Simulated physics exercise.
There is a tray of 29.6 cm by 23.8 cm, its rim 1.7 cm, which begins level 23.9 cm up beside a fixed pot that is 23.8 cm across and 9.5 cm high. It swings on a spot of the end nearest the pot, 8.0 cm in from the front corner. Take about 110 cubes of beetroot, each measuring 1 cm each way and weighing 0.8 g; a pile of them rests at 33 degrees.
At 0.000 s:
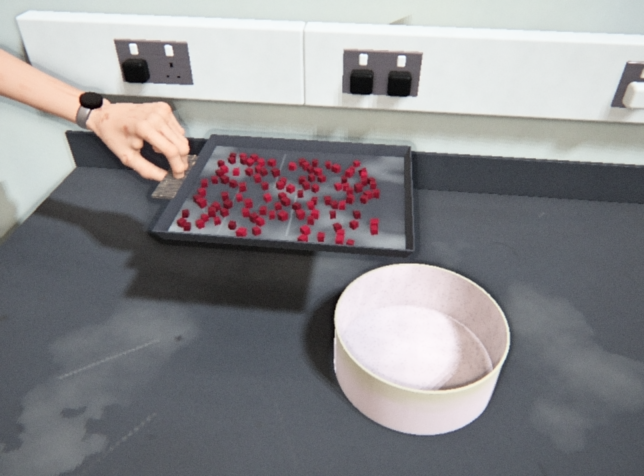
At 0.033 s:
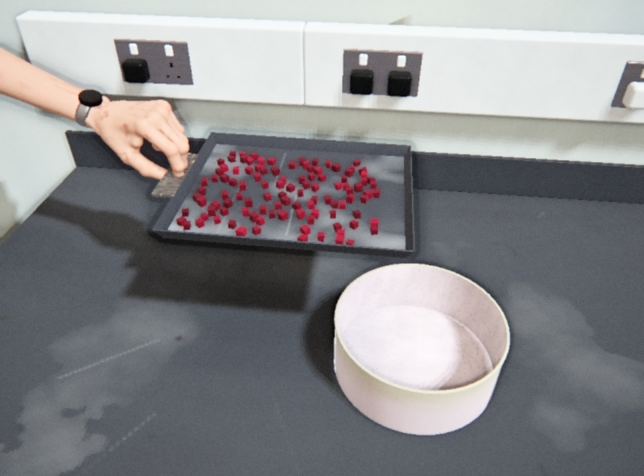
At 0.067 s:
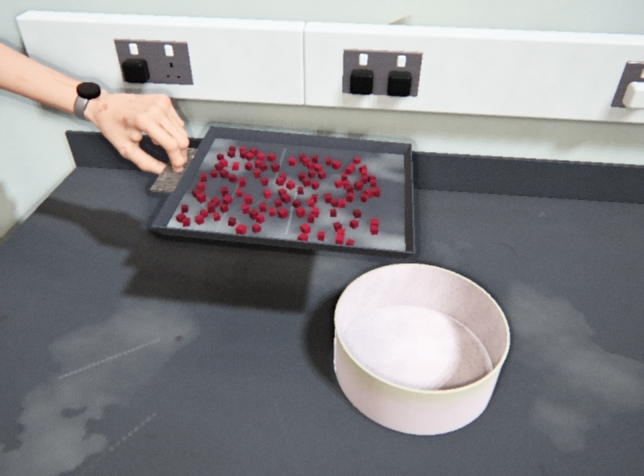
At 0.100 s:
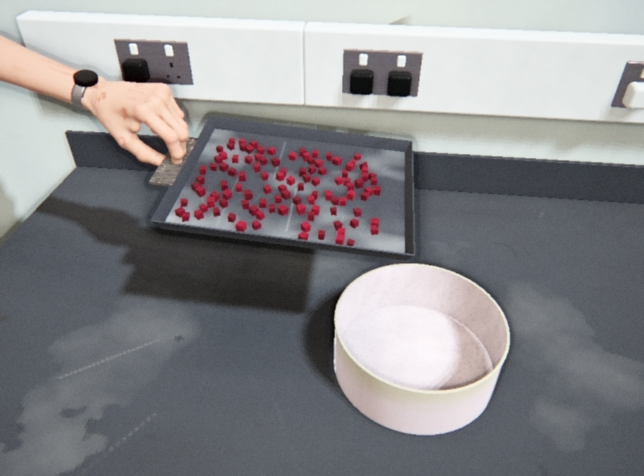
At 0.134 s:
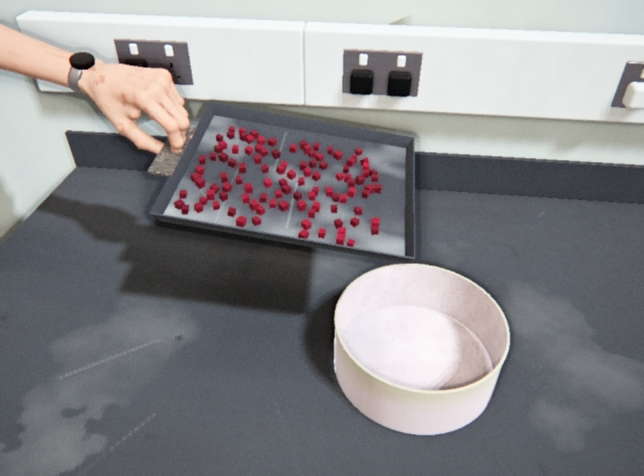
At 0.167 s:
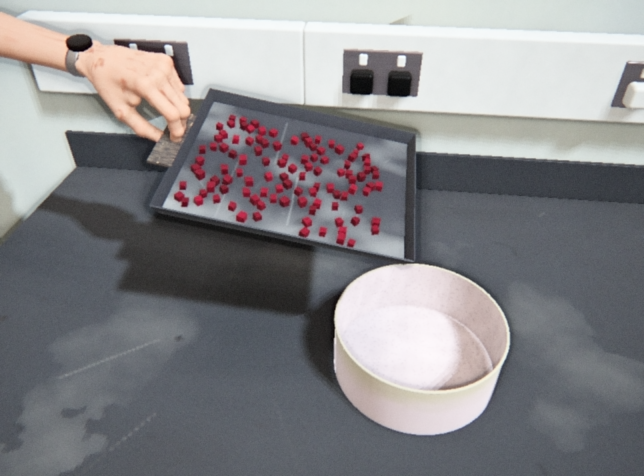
A dark tray scattered with small red cubes tilted slowly at first, then more steeply, as a hand at its left end raised that side, while a round, pale pot stayed still on the counter.
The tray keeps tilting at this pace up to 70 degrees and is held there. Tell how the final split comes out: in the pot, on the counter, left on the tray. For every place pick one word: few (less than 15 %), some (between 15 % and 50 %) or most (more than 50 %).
Pot gets most, counter gets few, left on the tray gets few.
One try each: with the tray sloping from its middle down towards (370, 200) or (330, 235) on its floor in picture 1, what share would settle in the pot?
That would be close to 55 per cent, then close to 70 per cent.
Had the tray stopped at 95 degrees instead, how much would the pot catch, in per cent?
Then about 100 per cent.
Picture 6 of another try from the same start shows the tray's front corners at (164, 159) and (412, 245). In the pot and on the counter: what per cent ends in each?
Pot: 50, counter: 50.
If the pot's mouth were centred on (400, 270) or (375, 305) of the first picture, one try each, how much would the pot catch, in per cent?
Spot one: Some 0 per cent; spot two: Some 50 per cent.
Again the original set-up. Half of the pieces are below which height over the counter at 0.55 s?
Roughly 30 centimetres, give or take.
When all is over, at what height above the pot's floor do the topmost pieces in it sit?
Close to 2.0 cm up.
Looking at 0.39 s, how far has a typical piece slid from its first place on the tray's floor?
It has moved some 0 cm from its start.
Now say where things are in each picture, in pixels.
The first picture shows tray tilt 0 degrees, front corners at (161, 227) and (407, 246); middle of the pieces at (282, 196); pot at (421, 320).
The second picture shows tray tilt 1 degrees, front corners at (161, 226) and (407, 246); middle of the pieces at (282, 196).
The third picture shows tray tilt 2 degrees, front corners at (160, 223) and (408, 248); middle of the pieces at (282, 193).
The fourth picture shows tray tilt 5 degrees, front corners at (160, 217) and (408, 250), lowest corner right front; middle of the pieces at (283, 189).
The fifth picture shows tray tilt 9 degrees, front corners at (159, 210) and (408, 252), lowest corner right front; middle of the pieces at (283, 183).
The sixth picture shows tray tilt 14 degrees, front corners at (159, 202) and (408, 255), lowest corner right front; middle of the pieces at (284, 177); pot at (421, 320). The tray's pace is about 125 degrees a second.
Then, at 0.39 s, tilt 42 degrees; the tray holds 100 %, the pot 0 %.
Then, at 0.55 s, tilt 62 degrees; the tray holds 100 %, the pot 0 %.
After 0.82 s, tilt 70 degrees; the tray holds 5 %, the pot 75 %.
At rest (2.0 s), pot 90 %, counter 5 %, tray 5 %.
